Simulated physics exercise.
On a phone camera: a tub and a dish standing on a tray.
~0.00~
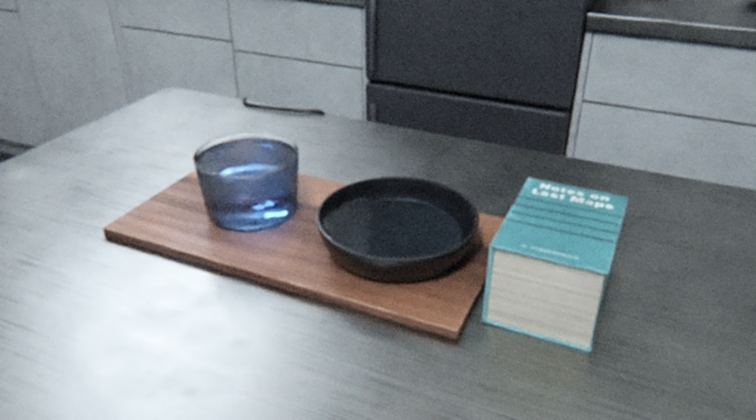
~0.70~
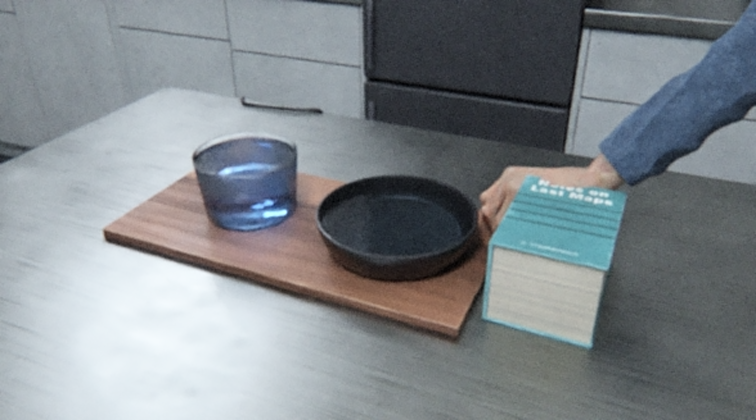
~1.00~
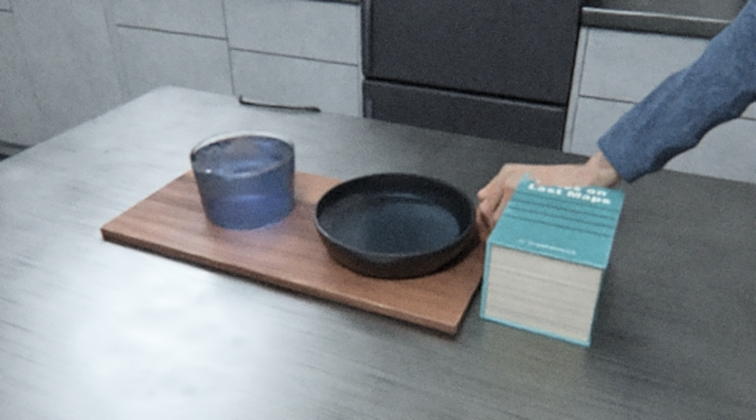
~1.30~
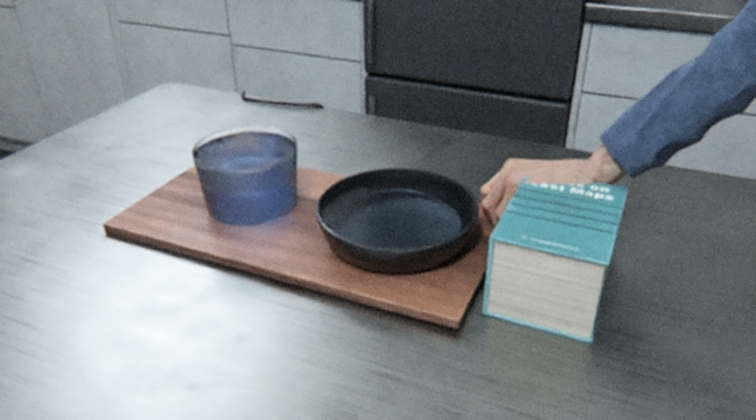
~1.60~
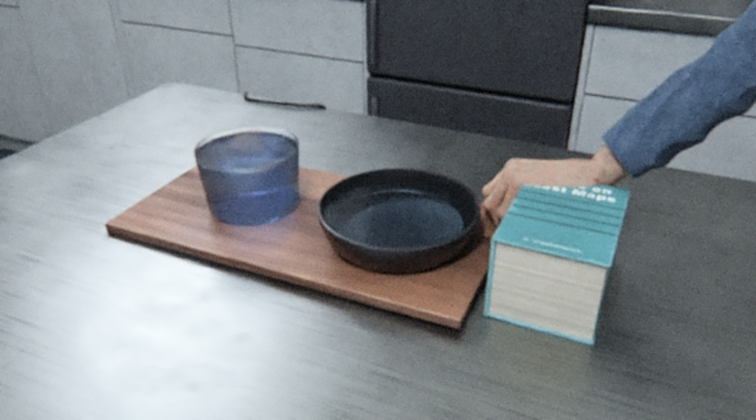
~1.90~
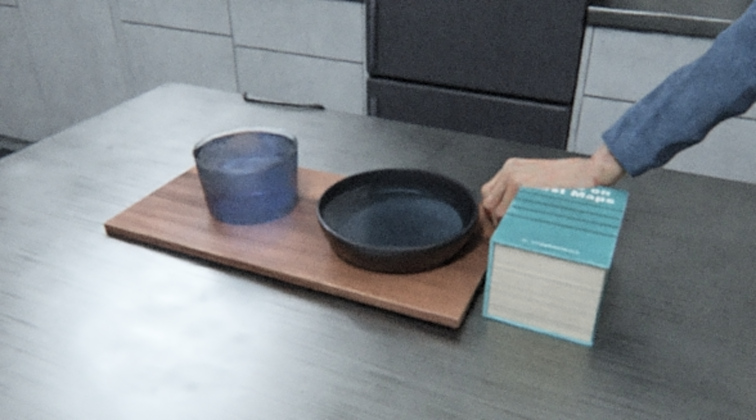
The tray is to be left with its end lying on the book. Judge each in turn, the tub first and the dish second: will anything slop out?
On the left the tub: Yes, some slops out. On the right the dish: Yes, some slops out.
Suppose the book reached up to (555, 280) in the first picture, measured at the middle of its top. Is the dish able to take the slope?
It makes it through.
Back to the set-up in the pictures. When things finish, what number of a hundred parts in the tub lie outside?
Roughly 10 per cent.
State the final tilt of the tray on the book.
Tilt at rest: Approx. 13 degrees.
After 2.6 s, the tray slopes by about 7°; tub, nothing has left it; dish, nothing has left it.
After 3.4 s, the tray slopes by about 14°; tub, some has gone over its rim; dish, some has gone over its rim.
After 4.6 s, the tray slopes by about 13°, resting on the book; tub, some has gone over its rim; dish, some has gone over its rim.
